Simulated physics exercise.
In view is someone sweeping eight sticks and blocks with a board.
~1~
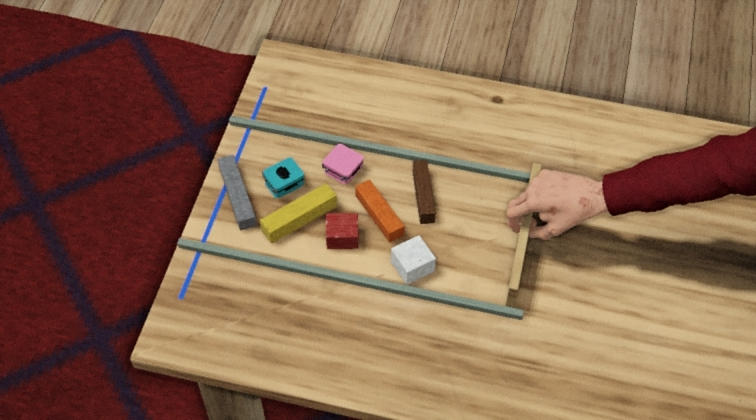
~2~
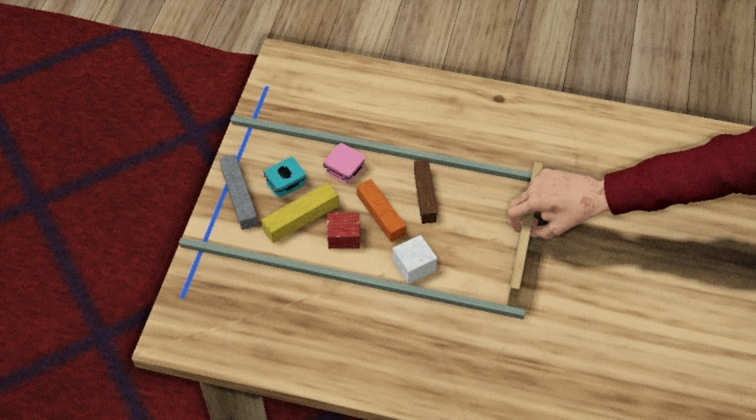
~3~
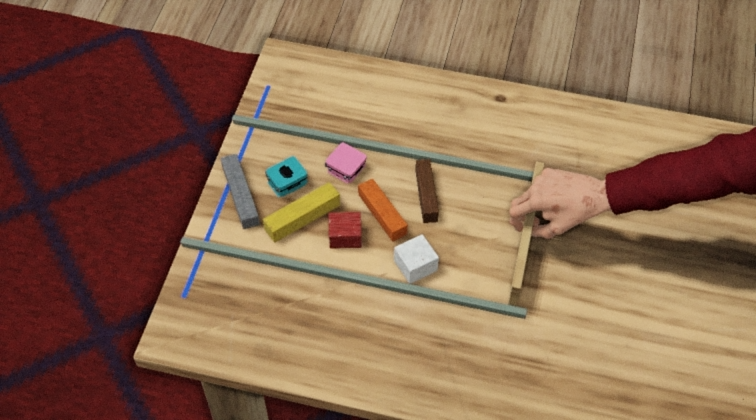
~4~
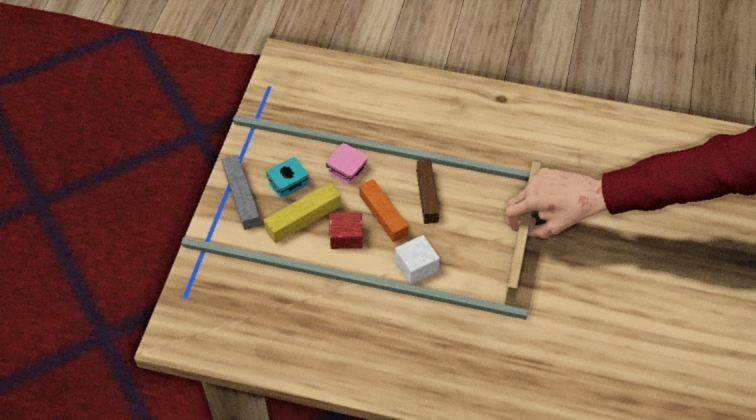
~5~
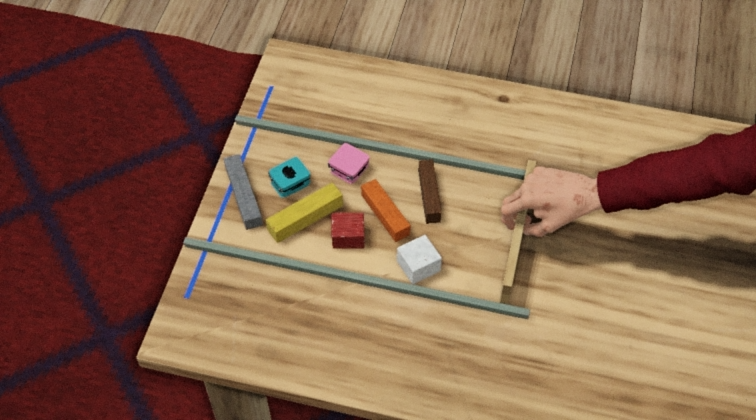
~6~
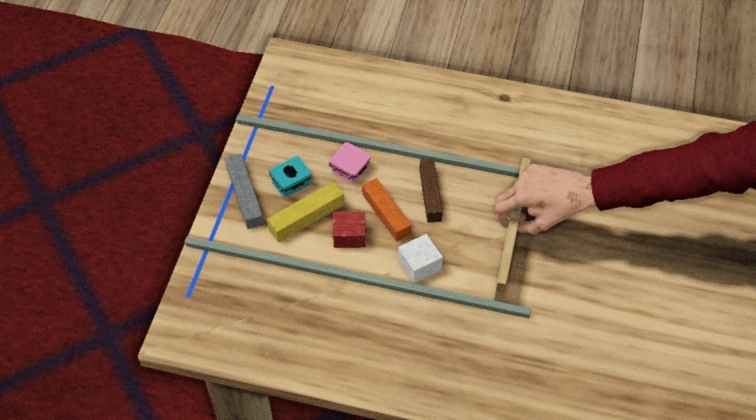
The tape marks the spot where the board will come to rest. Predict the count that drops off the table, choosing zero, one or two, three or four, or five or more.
The count of pieces that drop is at least five, then.
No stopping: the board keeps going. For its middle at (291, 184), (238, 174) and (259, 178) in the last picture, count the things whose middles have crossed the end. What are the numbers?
Per position: 1 / 5 / 3.
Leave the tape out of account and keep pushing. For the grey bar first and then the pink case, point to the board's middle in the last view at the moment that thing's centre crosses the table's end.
Points: About (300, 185) and about (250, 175).
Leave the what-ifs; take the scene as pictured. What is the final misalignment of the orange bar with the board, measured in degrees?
Roughly 30° out of line.
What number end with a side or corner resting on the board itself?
The figure is 3.
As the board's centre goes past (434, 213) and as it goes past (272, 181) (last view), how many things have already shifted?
It comes to 2 for the first spot, 8 for the other.
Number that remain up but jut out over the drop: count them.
It's 2.
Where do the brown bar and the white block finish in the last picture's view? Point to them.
Middles: Around (237, 151) and around (195, 217).
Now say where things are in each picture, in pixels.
Grey bar (237, 192); turquoise case (284, 179); yellow bar (299, 213); board (524, 234); tape (226, 185), in the first frame.
Turquoise case (286, 178); orange bar (381, 210), in the second frame.
Yellow bar (302, 212); red block (345, 230), in the third frame.
Grey bar (241, 191); white block (417, 260), in the fourth frame.
Turquoise case (290, 178); pink case (349, 165), in the fifth frame.
Grey bar (244, 191); turquoise case (291, 178); yellow bar (306, 212); board (513, 229); tape (233, 184), in the sixth frame.
A little later, none off yet; grey bar at rest near (244, 191); turquoise case at rest near (291, 178); yellow bar at rest near (306, 212).
Next, none off yet; grey bar shifted a little near (221, 179); turquoise case shifted about its own width near (261, 163); yellow bar shifted about its own width near (248, 200).
When it is over, the number that fall off is five or more; down, red block, pink case, yellow bar, turquoise case and grey bar.
